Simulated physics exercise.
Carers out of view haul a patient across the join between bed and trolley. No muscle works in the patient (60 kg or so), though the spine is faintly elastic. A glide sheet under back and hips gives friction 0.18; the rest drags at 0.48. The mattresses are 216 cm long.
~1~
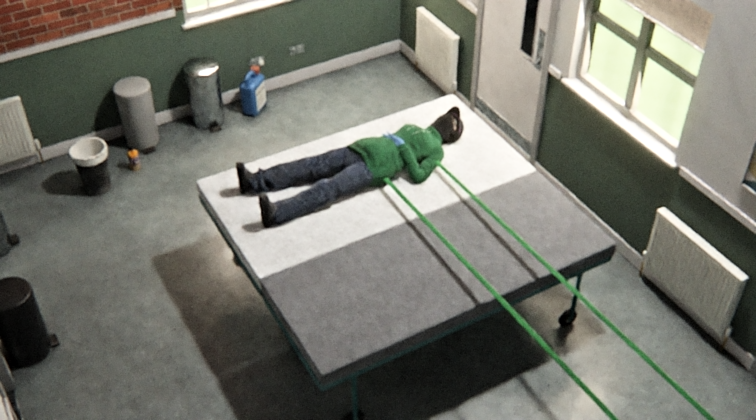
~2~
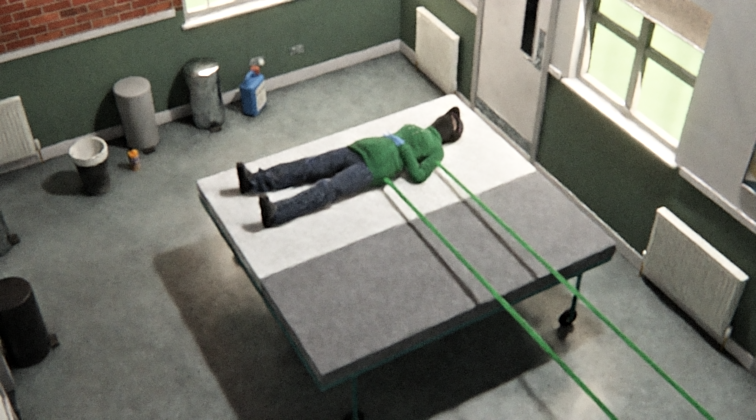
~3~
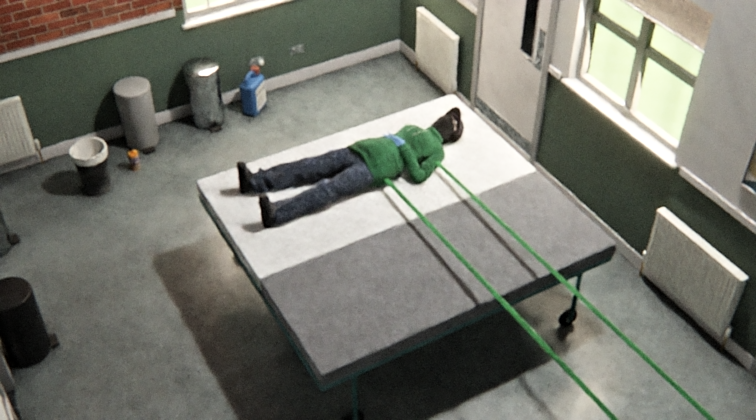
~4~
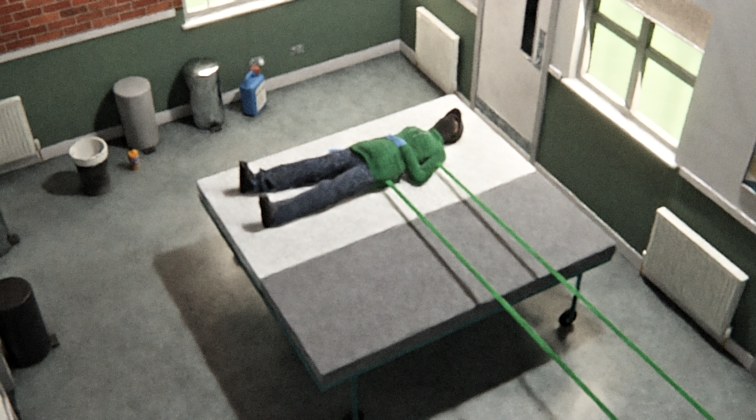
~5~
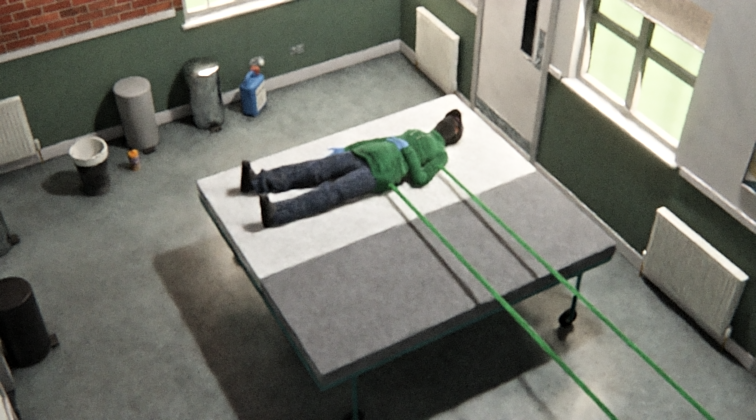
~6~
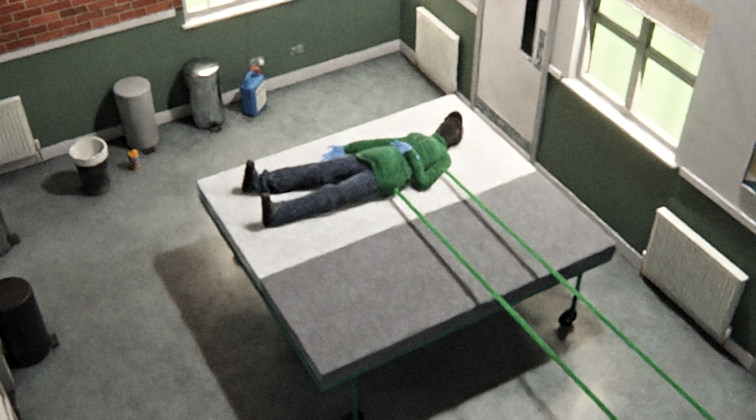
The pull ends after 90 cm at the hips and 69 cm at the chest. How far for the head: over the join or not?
In the end the head rests short of the join.
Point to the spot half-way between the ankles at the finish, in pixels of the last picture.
At about (316, 246).
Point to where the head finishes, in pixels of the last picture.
At about (473, 177).
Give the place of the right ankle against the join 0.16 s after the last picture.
About 78 cm short of it.
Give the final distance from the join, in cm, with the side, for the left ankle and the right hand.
Left ankle 24 past, right hand 68 short.
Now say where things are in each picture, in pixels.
In the first frame, head (452, 129), left hand (393, 141); hip strap drawn 0 cm.
In the second frame, head (452, 129), left hand (394, 141); hip strap drawn 0 cm.
In the third frame, head (452, 129), left hand (394, 142); hip strap drawn 1 cm.
In the fourth frame, head (452, 129), left hand (395, 143); hip strap drawn 4 cm.
In the fifth frame, head (452, 130), left hand (398, 145); hip strap drawn 8 cm.
In the sixth frame, head (452, 132), left hand (401, 148); hip strap drawn 14 cm.
Then, 0.16 s after the last picture the head is 55 cm short of the join, near (453, 136) in the last picture's view; the left hand 40 cm short of the join.
Then, 0.66 s after the last picture the head is 37 cm short of the join, near (462, 151) in the last picture's view.
Then, 1.16 s after the last picture the head is 20 cm short of the join, near (469, 166) in the last picture's view.
At rest, head stops short of the join; left hand crosses the join; right hand stops short of the join; left ankle crosses the join; right ankle stops short of the join; right knee stops short of the join.
